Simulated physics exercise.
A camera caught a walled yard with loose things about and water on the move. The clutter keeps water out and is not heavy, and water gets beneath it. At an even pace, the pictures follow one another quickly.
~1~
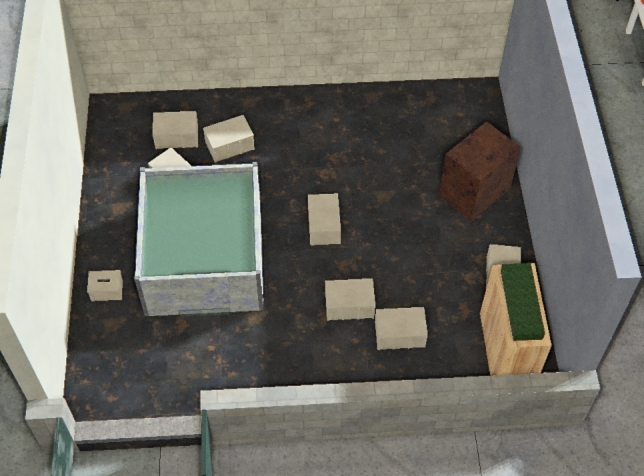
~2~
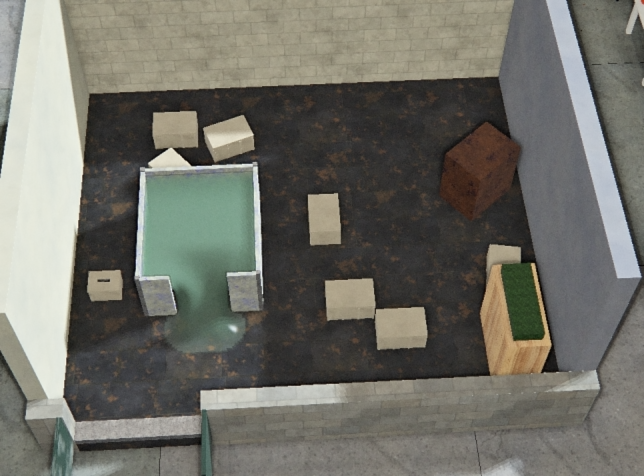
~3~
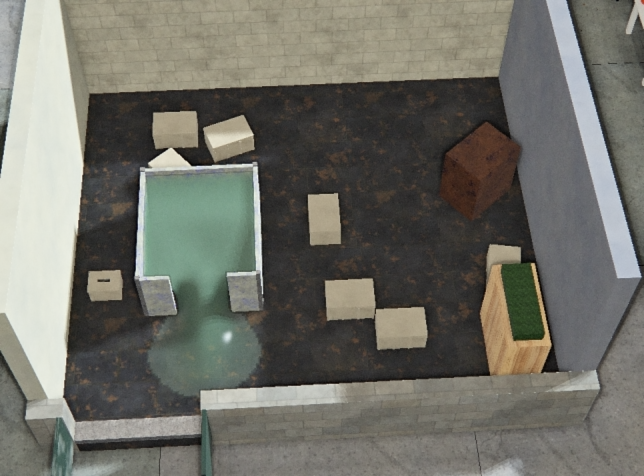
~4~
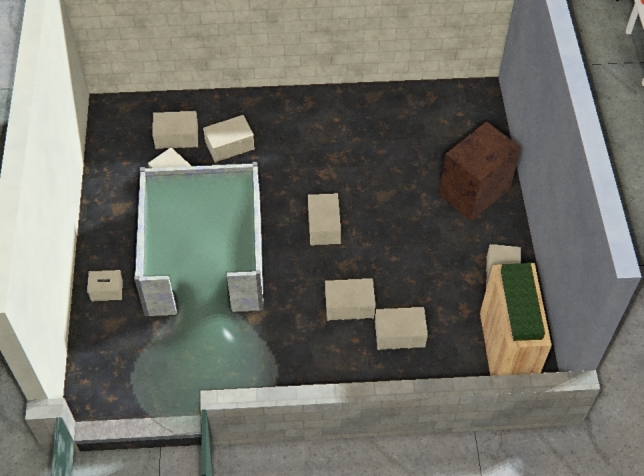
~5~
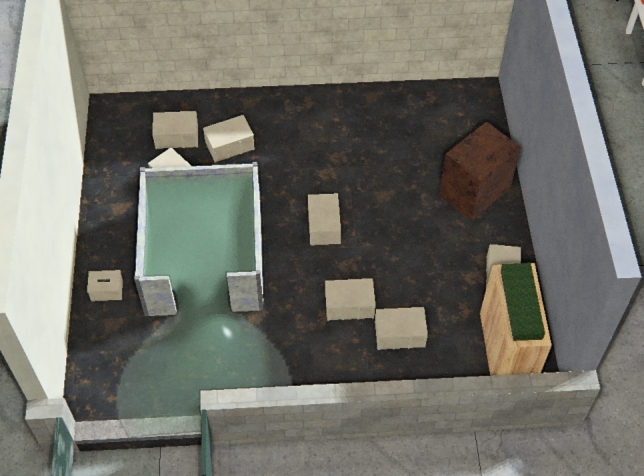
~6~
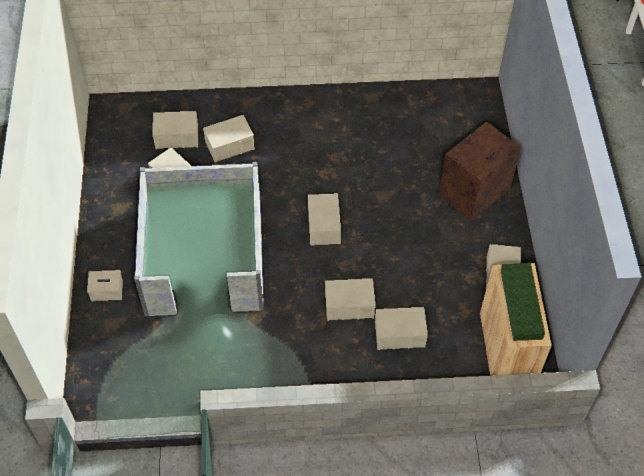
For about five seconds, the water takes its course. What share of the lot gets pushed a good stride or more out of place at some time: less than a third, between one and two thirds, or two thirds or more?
Share: Fewer than a third.
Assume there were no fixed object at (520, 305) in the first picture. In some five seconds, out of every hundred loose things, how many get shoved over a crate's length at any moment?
20 in a hundred.
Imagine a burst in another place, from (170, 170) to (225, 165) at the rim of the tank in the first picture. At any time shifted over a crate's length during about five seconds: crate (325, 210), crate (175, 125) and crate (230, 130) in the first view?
Taking them in order, less than that, displaced that much, displaced that much.
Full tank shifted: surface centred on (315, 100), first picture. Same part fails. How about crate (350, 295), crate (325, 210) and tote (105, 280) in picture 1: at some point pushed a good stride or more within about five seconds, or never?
The three, one by one: Past that mark, past that mark and short of that.
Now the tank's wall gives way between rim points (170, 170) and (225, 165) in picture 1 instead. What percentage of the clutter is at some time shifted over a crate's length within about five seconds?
I make it 50 per cent.
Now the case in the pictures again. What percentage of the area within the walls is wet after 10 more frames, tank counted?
About 30 per cent.
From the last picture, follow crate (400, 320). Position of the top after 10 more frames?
Position: About (416, 300).
A moment on, 0 of 8 are well off their spots; 0 afloat.
Next, 0 of 8 are well off their spots; 0 afloat.
Later, 1 of 8 are well off their spots; 0 afloat.
In the end, 1 of 8 are well off their spots, and 1 have been at some point; 1 afloat.
